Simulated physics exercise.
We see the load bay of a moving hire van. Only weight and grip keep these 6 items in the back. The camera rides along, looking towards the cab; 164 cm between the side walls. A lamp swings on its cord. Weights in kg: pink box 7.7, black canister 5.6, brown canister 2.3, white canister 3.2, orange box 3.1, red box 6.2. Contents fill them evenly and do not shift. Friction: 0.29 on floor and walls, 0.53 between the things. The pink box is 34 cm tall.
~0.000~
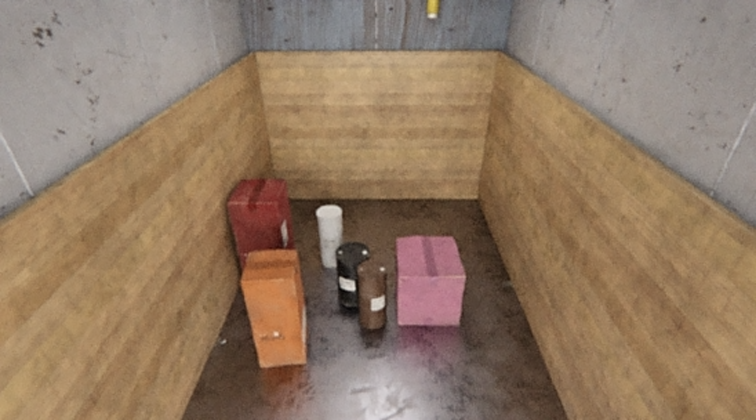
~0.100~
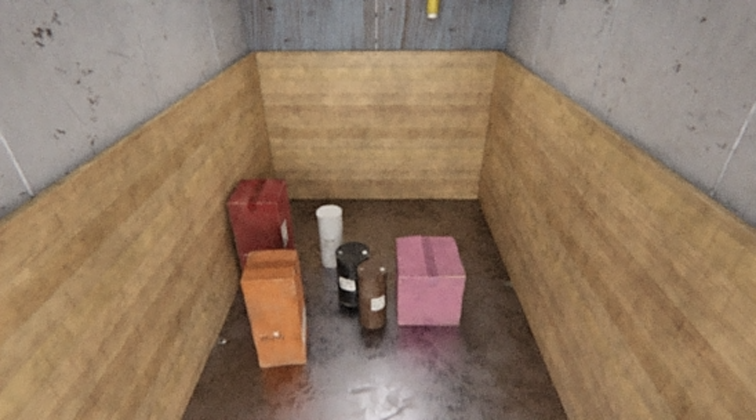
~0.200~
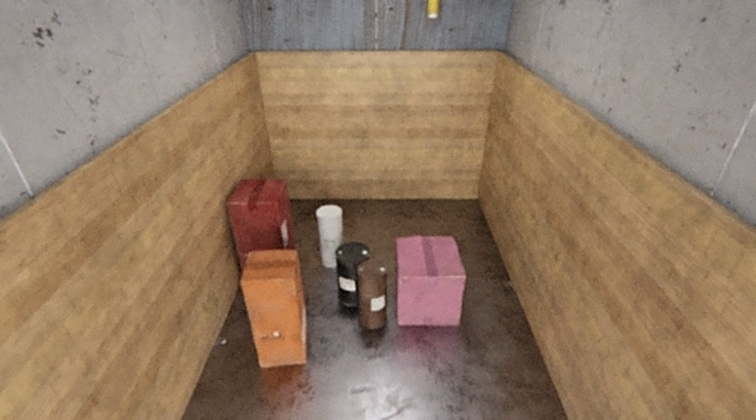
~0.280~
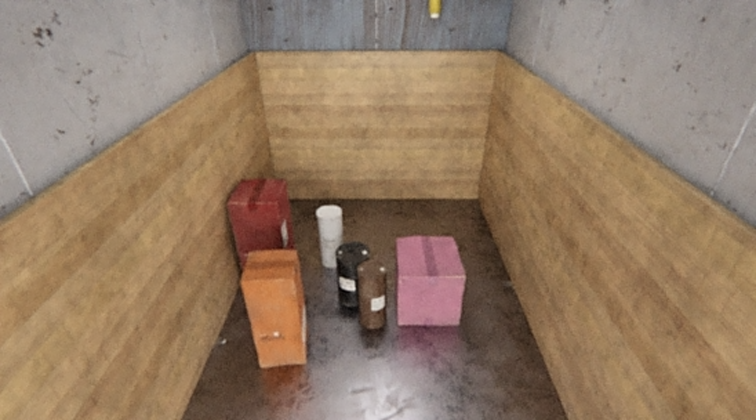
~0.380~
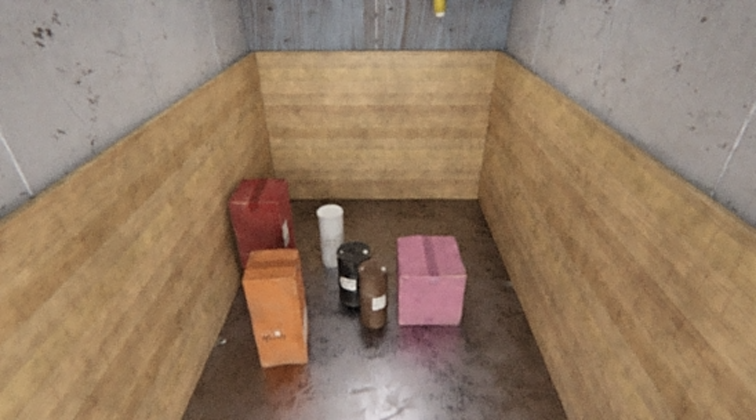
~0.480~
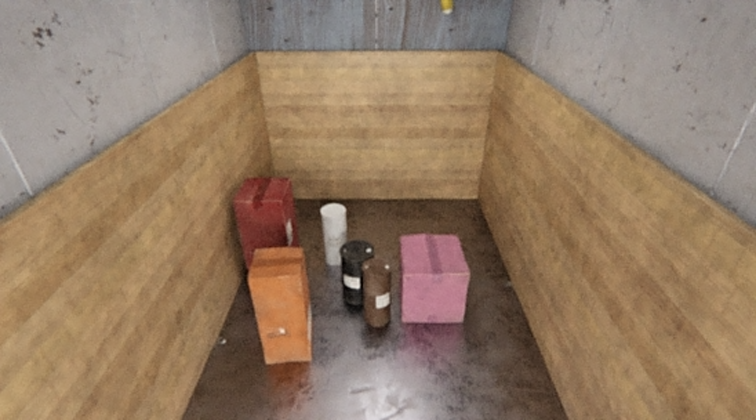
In the load bay of a van, a red box, an orange box, a pink box and white, black and brown canisters stand still on the dark floor. The yellow lamp at the top swings a little to the right, and then all the boxes and canisters shift slightly right together.
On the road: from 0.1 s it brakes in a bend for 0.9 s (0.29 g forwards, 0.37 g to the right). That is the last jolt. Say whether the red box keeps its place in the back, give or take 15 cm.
The red box ends elsewhere.
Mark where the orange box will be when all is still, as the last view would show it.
At about (361, 268).
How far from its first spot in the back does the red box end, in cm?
About 48 cm.
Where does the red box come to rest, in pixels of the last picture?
Near (334, 207).
After 0.68 s, push 0.29 g forwards, 0.37 g right; red box moved 13 cm near (286, 225); orange box moved 13 cm; black canister moved 13 cm.
After 0.78 s, push 0.26 g forwards, 0.33 g right; red box moved 21 cm near (297, 221); brown canister moved 21 cm; orange box moved 21 cm.
After 0.98 s, no push; red box moved 38 cm near (321, 212); brown canister moved 37 cm; orange box moved 38 cm.
After 1.08 s, no push; red box moved 45 cm near (329, 209); brown canister moved 43 cm; orange box moved 44 cm.
In the end (1.6 s), not toppled but over 15 cm from the start, pink box, black canister, brown canister, white canister, orange box and red box. In the last view, red box near (334, 207).
